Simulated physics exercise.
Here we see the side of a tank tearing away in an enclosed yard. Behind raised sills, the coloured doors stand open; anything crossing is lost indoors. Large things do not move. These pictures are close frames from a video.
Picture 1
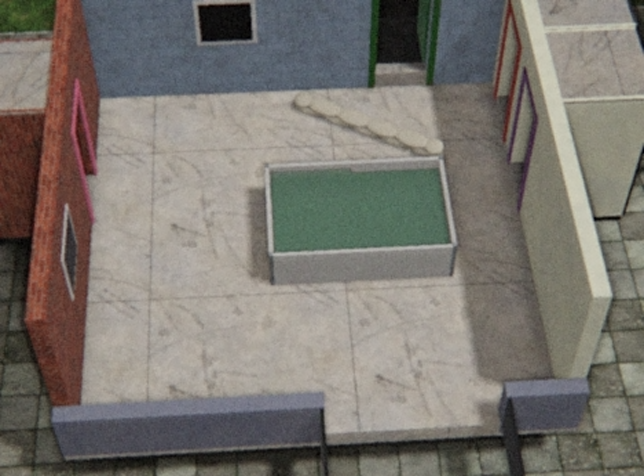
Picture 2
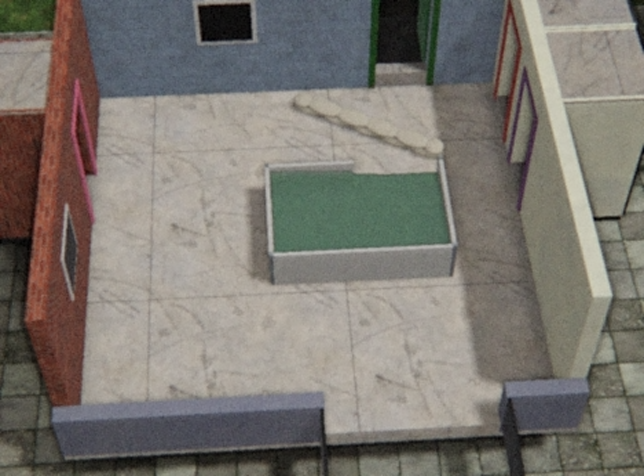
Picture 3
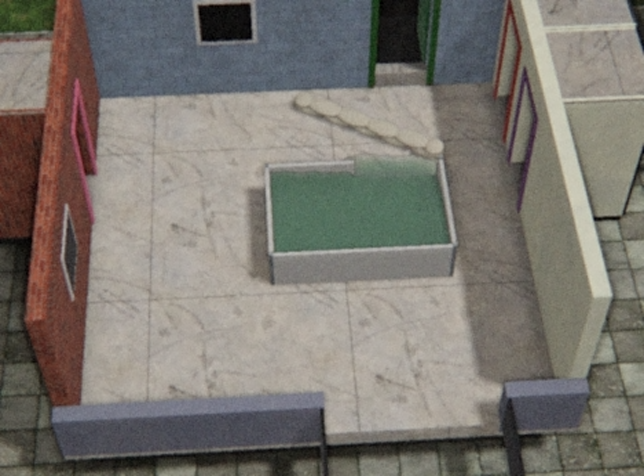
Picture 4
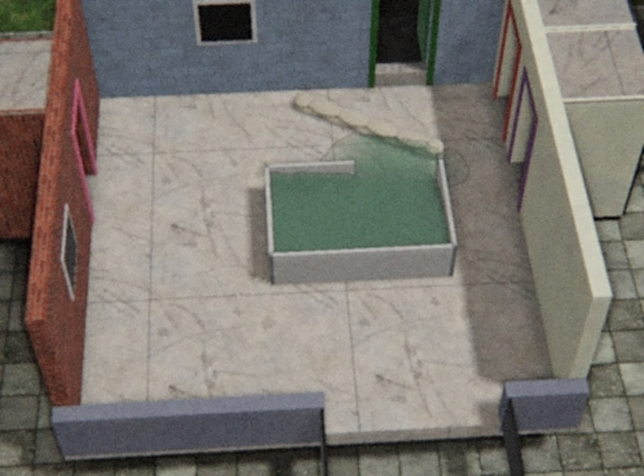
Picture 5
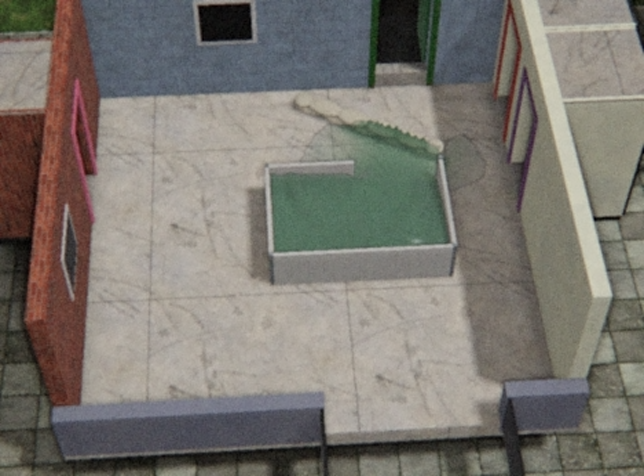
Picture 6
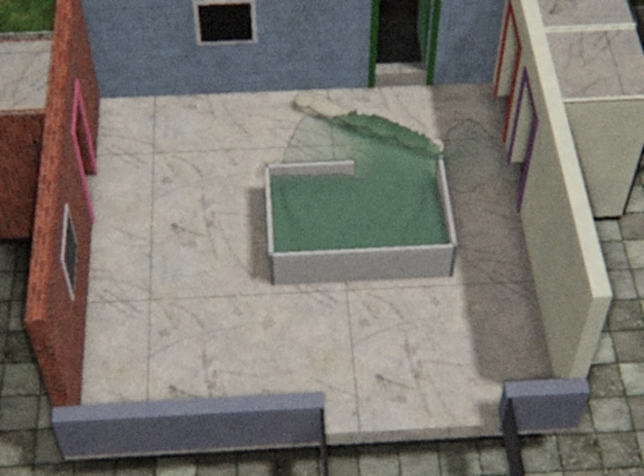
A walled yard with a tank of green water, part of its far side opening and water spreading out across pale paving.
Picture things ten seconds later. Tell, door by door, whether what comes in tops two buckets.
In turn, the pink door tops two buckets; the purple door tops two buckets; the green door keeps to two buckets or fewer; the red door tops two buckets.
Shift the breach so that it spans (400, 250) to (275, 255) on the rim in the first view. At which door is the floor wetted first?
I'd pick the pink-painted one.
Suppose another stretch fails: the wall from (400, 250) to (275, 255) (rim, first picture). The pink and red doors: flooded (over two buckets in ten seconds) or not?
Result: Pink stays unflooded, red stays unflooded.
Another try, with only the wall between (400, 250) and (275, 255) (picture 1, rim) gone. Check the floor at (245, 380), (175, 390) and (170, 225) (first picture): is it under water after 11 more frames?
Result, in sequence: Sodden, sodden, spared by the spill.
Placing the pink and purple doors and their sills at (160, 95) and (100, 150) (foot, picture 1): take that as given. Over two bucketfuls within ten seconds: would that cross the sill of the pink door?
Result for pink: It ends up above.
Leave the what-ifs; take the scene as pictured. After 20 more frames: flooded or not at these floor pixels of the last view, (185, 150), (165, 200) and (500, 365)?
As listed, the points end up soaked, soaked and high and dry.
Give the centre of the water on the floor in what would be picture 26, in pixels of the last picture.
I'd put it at around (331, 173).
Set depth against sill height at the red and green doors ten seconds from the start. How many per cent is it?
In order: Roughly 80 % and 30 %.
A moment on, water covers 20 % of the floor; the pink door not reached, the purple door wet at the sill, nothing in, the green door wet at the sill, nothing in, the red door wet at the sill, nothing in.
Next, water covers 35 % of the floor; the pink door not reached, the purple door over two buckets in, the green door wet at the sill, nothing in, the red door under two buckets in.
Then, water covers 45 % of the floor; the pink door under two buckets in, the purple door over two buckets in, the green door wet at the sill, nothing in, the red door over two buckets in.
Later, water covers 70 % of the floor; the pink door over two buckets in, the purple door far over two buckets in, the green door wet at the sill, nothing in, the red door over two buckets in.
In the end, water covers 90 % of the floor; the pink door far over two buckets in, the purple door far over two buckets in, the green door wet at the sill, nothing in, the red door far over two buckets in.
